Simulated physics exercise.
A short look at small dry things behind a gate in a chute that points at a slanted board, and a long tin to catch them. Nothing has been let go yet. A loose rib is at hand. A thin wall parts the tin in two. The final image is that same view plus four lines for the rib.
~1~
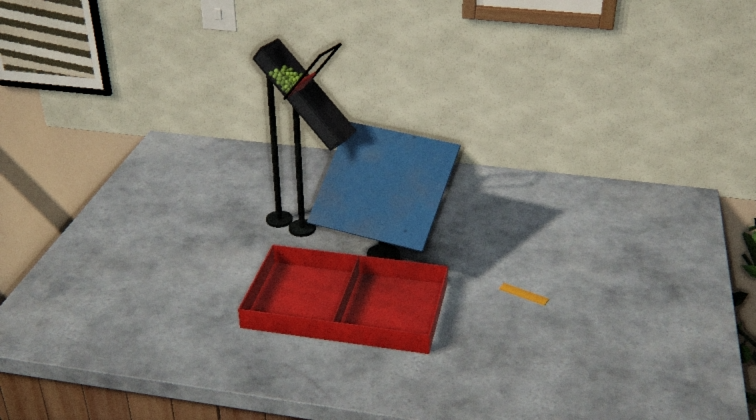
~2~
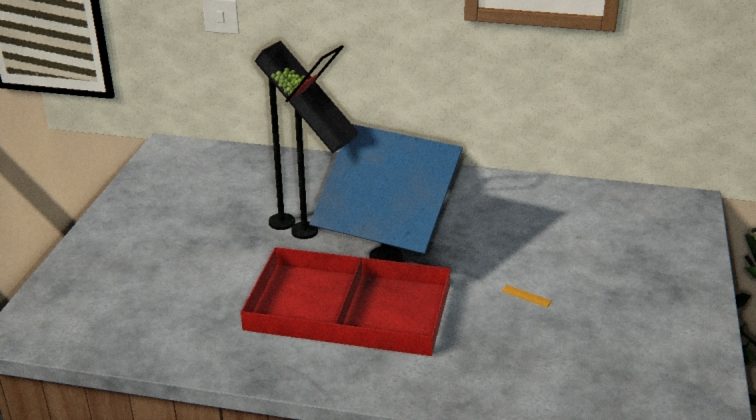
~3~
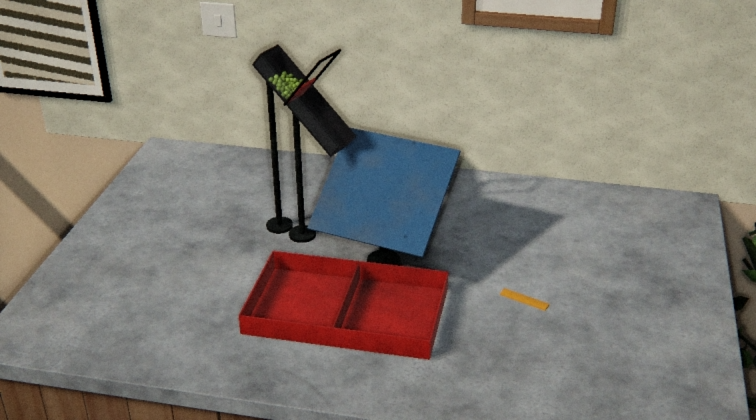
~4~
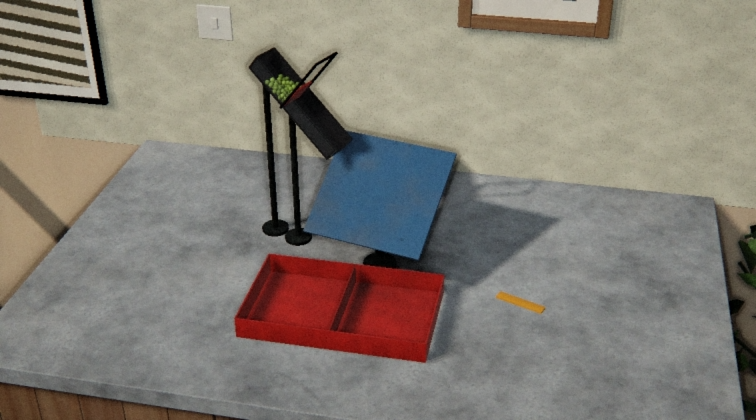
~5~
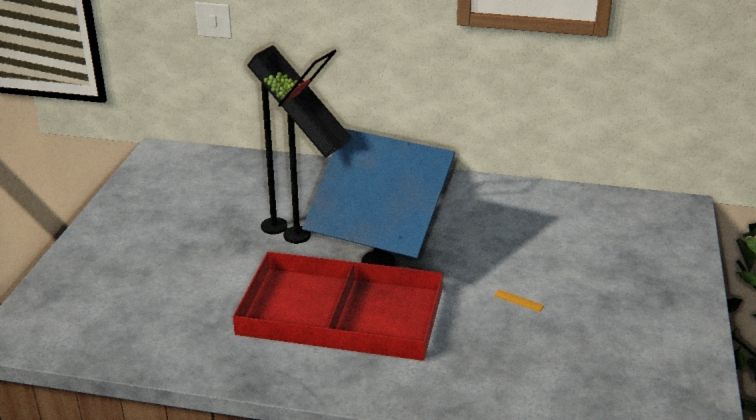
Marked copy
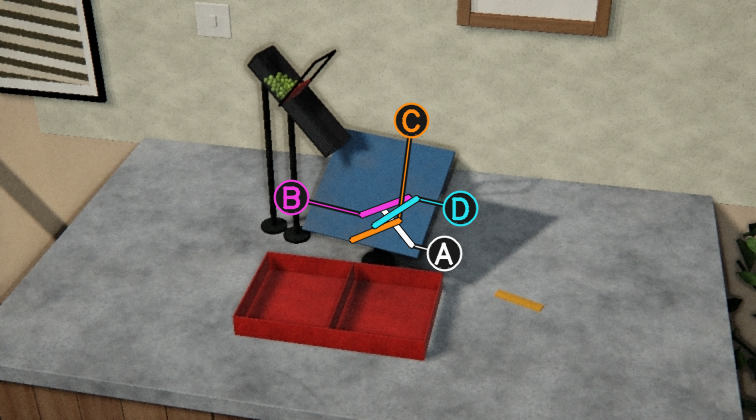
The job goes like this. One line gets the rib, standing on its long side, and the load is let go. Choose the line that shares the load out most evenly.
Choose D.
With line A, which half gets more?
More lands on the right.
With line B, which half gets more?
Left.
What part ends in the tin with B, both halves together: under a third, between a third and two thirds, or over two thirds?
Over two thirds.
On the marked copy, line A from (383, 209) to (411, 245); line B from (408, 197) to (362, 214); line C from (398, 220) to (352, 239); line D from (416, 198) to (374, 225).
With A, of what is caught, roughly a quarter in the left half, the larger part in the right.
With B, of what is caught, the larger part in the left half, about a tenth in the right.
With C, of what is caught, the larger part in the left half, about a tenth in the right.
With D, of what is caught, roughly two thirds in the left half, roughly a third in the right.
